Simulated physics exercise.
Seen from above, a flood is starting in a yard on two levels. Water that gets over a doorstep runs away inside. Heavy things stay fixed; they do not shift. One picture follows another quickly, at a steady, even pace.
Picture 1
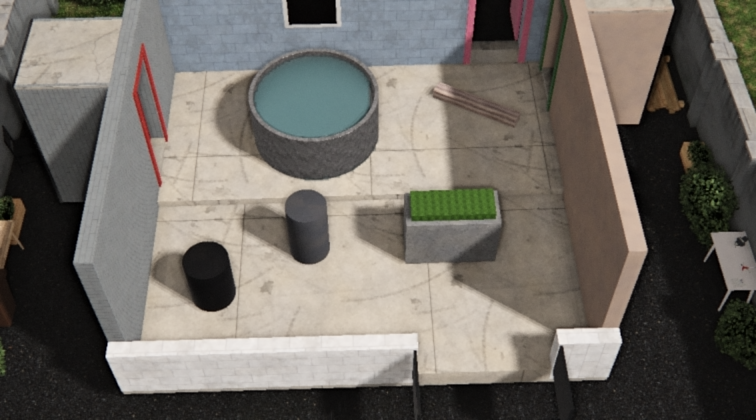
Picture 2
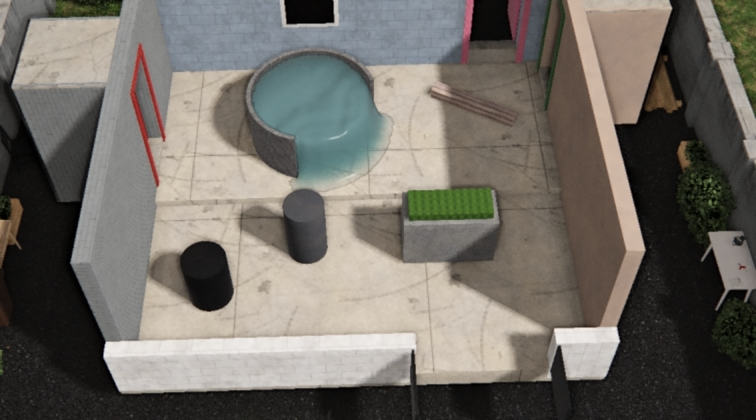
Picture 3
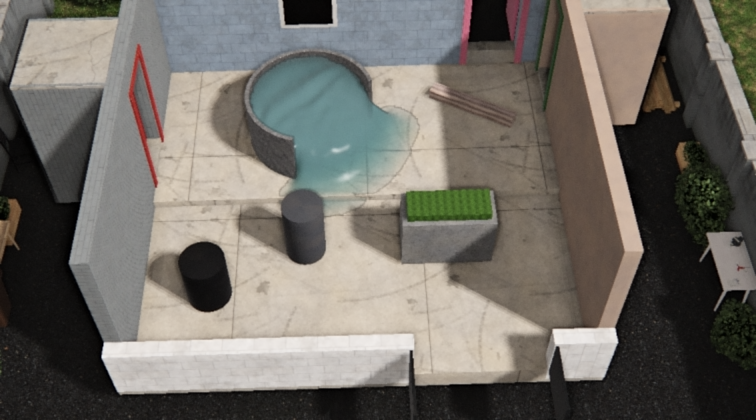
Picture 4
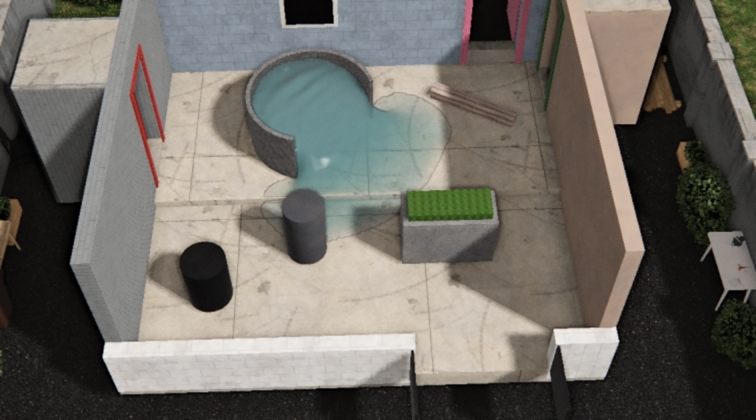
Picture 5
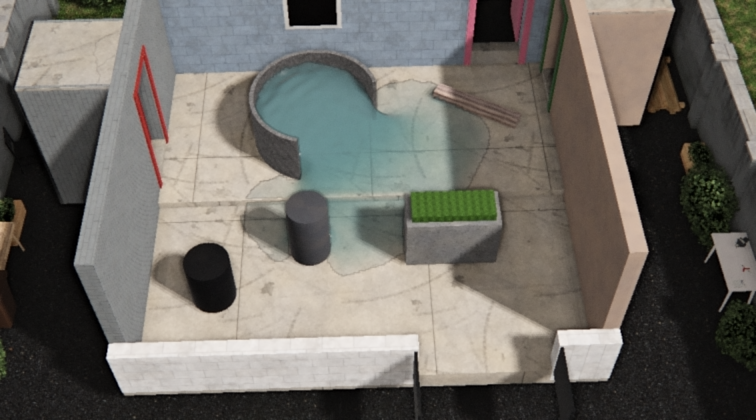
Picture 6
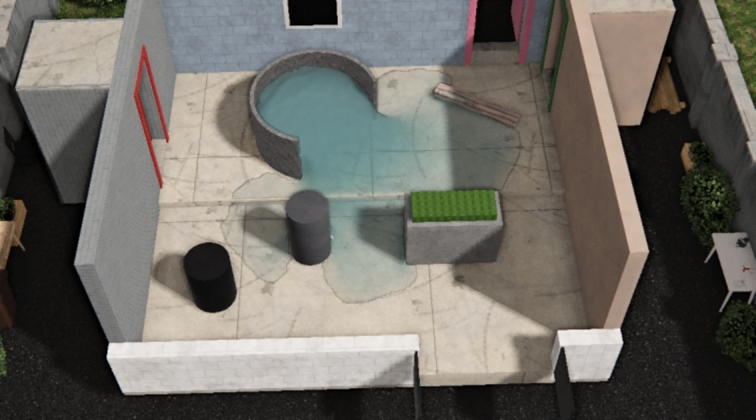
At first, a round stone pool of blue-green water sits whole and still in a walled yard. Then its front right side is open and water pours out across the pale paving. The thinning sheet spreads right to the planks and forward around the grey cylinder and the green-topped block.
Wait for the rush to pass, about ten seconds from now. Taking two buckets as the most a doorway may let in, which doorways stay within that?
In the end the pink door will allow in no excess; the red door will allow in no excess; the green door will allow in no excess.
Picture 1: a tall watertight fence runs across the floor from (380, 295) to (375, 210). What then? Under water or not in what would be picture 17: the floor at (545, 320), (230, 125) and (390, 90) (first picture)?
Soaked, untouched, untouched.
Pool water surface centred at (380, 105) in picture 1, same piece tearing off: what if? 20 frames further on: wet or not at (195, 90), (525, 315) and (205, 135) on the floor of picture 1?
In order, the three spots end up untouched, waterlogged and untouched.
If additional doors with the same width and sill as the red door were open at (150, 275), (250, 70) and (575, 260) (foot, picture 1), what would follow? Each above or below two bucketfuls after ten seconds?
Outcome by door - within the limit, within the limit, past the limit.
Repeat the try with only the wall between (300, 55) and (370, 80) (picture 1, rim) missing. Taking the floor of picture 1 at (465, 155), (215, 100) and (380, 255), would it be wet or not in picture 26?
The first spot is swamped, the second swamped, the third spared.
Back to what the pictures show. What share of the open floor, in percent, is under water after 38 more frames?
I'd guess some 80 per cent.
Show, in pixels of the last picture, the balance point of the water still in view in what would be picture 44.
I'd mark it close to (374, 242).
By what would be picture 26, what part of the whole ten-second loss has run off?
I'd estimate some 35 per cent.
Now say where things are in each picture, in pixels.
In the first picture, the pool at (314, 96) is whole and still.
In the second picture, water pours out at (356, 149) and has run to a hidden place.
In the third picture, the front is at a hidden place, out from the gap at (355, 152).
In the fourth picture, the front is at (435, 113), out from the gap at (356, 155).
In the fifth picture, water pours out at (359, 157) and has run to (476, 117).
In the sixth picture, water pours out at (360, 157) and has run to (512, 131).
A moment on, water covers 45 % of the floor; the pink door wet at the sill, nothing in, the red door not reached, the green door not reached.
Next, water covers 60 % of the floor; the pink door wet at the sill, nothing in, the red door not reached, the green door wet at the sill, nothing in.
Then, water covers 70 % of the floor; the pink door wet at the sill, nothing in, the red door not reached, the green door wet at the sill, nothing in.
Later, water covers 80 % of the floor; the pink door wet at the sill, nothing in, the red door not reached, the green door wet at the sill, nothing in.
In the end, water covers 80 % of the floor; the pink door wet at the sill, nothing in, the red door wet at the sill, nothing in, the green door wet at the sill, nothing in.
